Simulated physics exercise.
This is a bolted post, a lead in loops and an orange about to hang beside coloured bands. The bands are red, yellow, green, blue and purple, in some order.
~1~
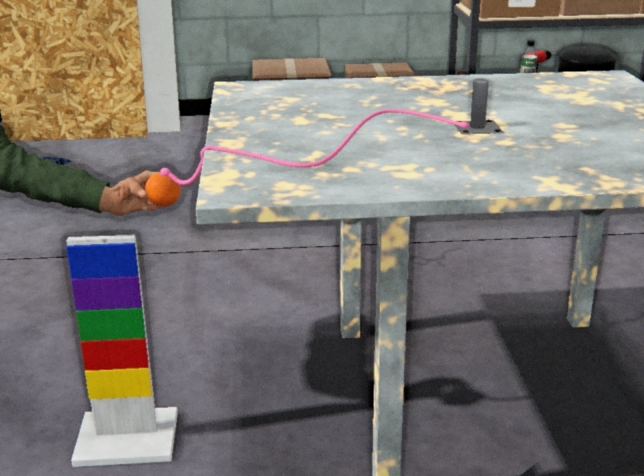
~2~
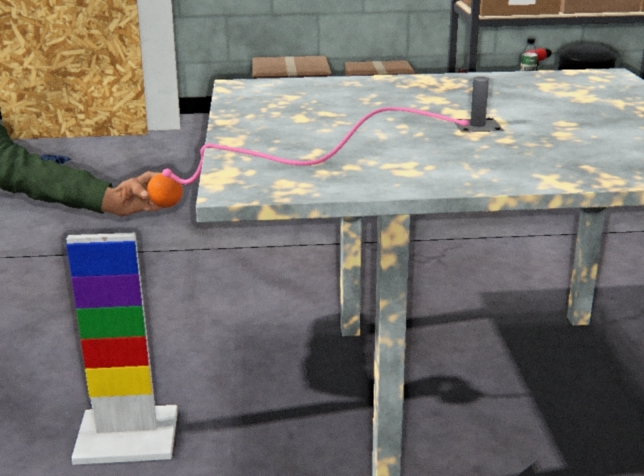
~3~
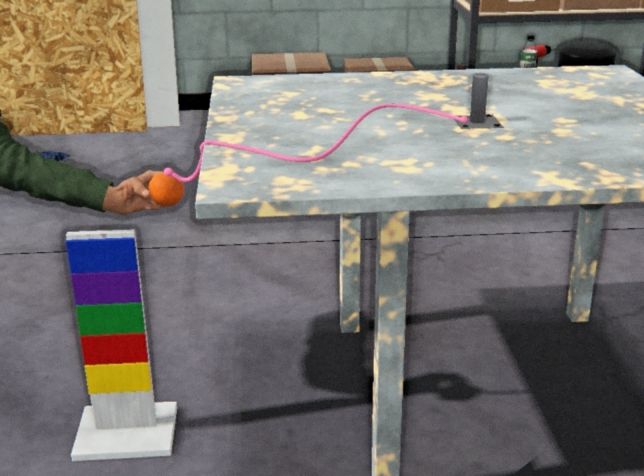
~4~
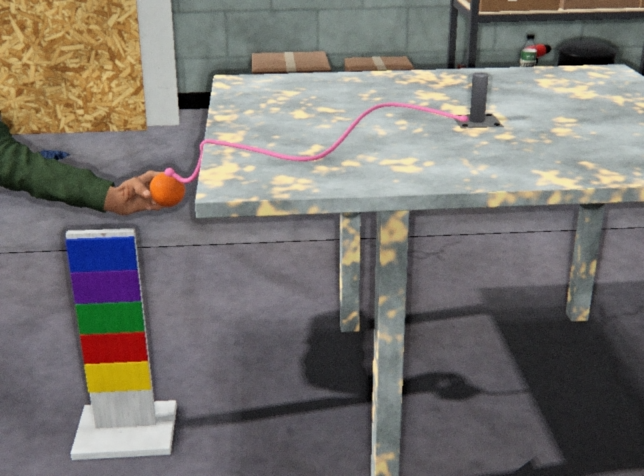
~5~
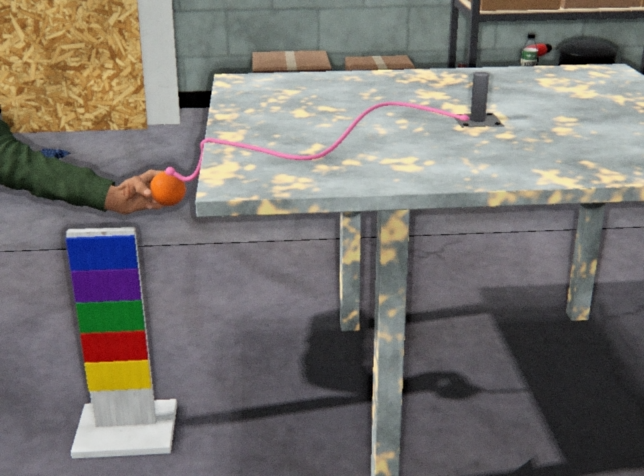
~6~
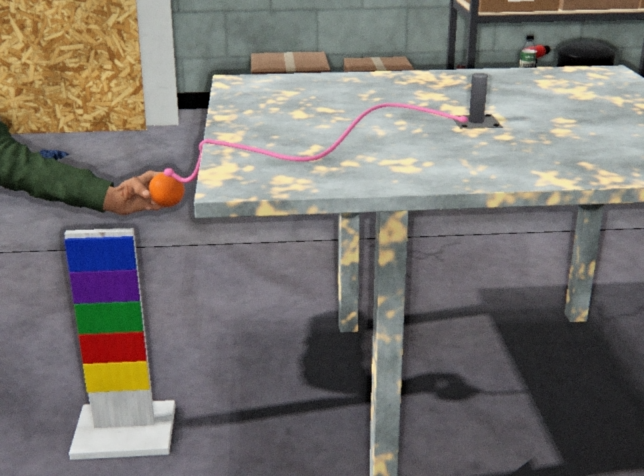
Hand holding an orange ball on a pink cord at the table's edge above a colour-banded post, staying almost still.
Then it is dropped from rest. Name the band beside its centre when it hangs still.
At red.
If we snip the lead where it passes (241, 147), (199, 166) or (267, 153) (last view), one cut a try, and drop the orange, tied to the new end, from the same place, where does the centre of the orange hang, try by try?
About (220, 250), (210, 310) and (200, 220).
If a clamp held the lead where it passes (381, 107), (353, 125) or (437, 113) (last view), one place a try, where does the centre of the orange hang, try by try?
The places are (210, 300), (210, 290) and (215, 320).
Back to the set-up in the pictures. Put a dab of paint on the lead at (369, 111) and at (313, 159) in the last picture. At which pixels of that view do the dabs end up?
At (342, 126), then (205, 154).
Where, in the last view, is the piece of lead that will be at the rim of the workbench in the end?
The one at (326, 153).
Early on, orange near (188, 342); level with red.
Midway, orange near (240, 319); level with red.
Near the end, orange near (206, 333); level with red.
Finally, orange near (219, 330); level with red. Its centre hangs level with the red band.
